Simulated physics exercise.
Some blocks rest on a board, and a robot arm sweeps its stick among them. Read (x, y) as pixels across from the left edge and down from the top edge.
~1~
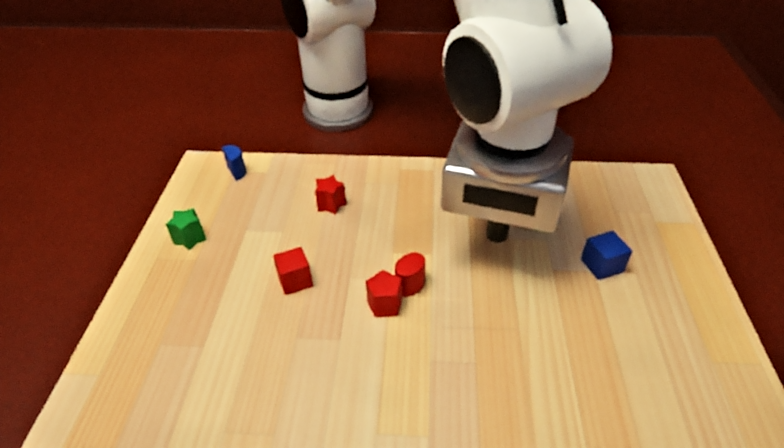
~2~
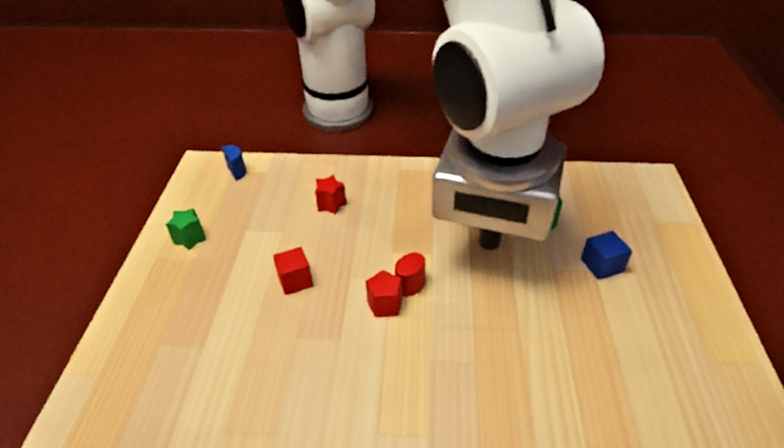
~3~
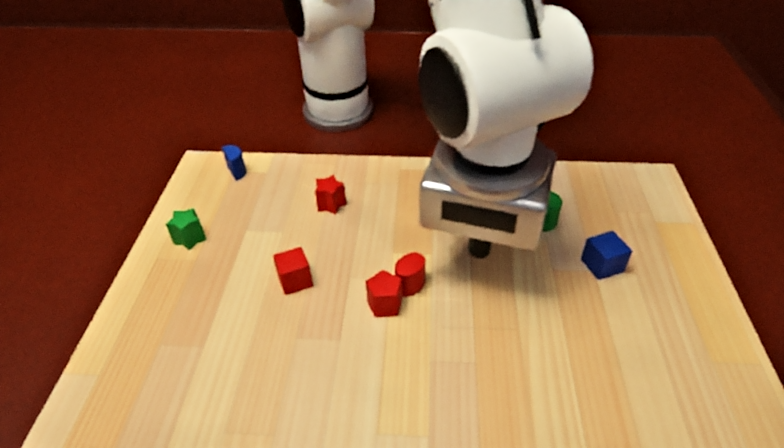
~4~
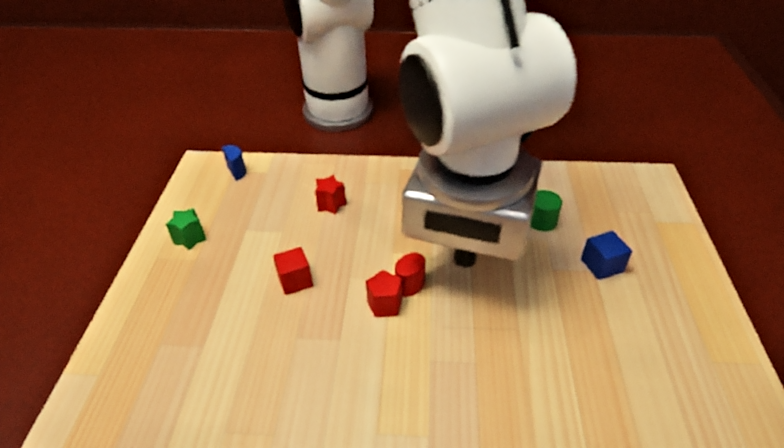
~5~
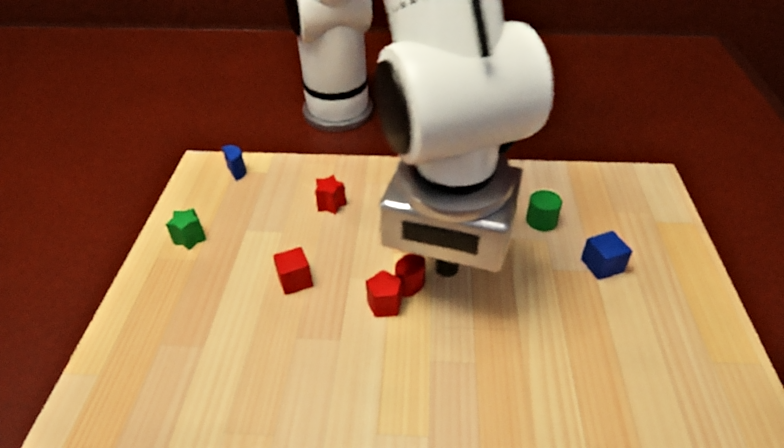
At first, a robot arm holds its dark stick over the right half of a wooden board scattered with red, blue and green blocks. The arm then sweeps left and slightly toward the viewer, revealing a green cylinder behind it, and its stick nears the red oval while the blocks stay still.
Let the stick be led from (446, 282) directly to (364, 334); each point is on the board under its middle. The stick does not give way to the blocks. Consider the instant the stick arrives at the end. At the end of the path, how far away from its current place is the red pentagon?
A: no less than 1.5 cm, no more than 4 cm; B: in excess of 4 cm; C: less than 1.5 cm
Letter A.
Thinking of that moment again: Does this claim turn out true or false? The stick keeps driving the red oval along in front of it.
False
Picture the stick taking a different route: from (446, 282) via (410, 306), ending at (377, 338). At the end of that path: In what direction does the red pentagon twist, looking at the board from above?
From above, it turns clockwise.
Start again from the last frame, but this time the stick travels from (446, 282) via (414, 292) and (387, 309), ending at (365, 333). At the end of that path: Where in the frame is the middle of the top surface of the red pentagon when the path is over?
The point I'd pick in the picture is (336, 306).
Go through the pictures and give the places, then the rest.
In the first picture, stick tip at (497, 236); block tops, red pentagon at (384, 283); red oval at (410, 263).
In the second picture, stick at (489, 244); blocks unchanged.
In the third picture, stick at (479, 252); blocks unchanged.
In the fourth picture, stick at (465, 261); blocks unchanged.
In the fifth picture, stick at (447, 270); red pentagon at (384, 283); red oval at (410, 263).
What follows on the original path. One third of the way, stick at (420, 287); red oval at (404, 262).
Two thirds of the way, stick at (392, 304); red pentagon at (365, 286), turned 20° clockwise; red oval at (404, 262).
At the end, stick at (363, 322); red pentagon at (358, 287), turned 35° clockwise; red oval at (404, 262).
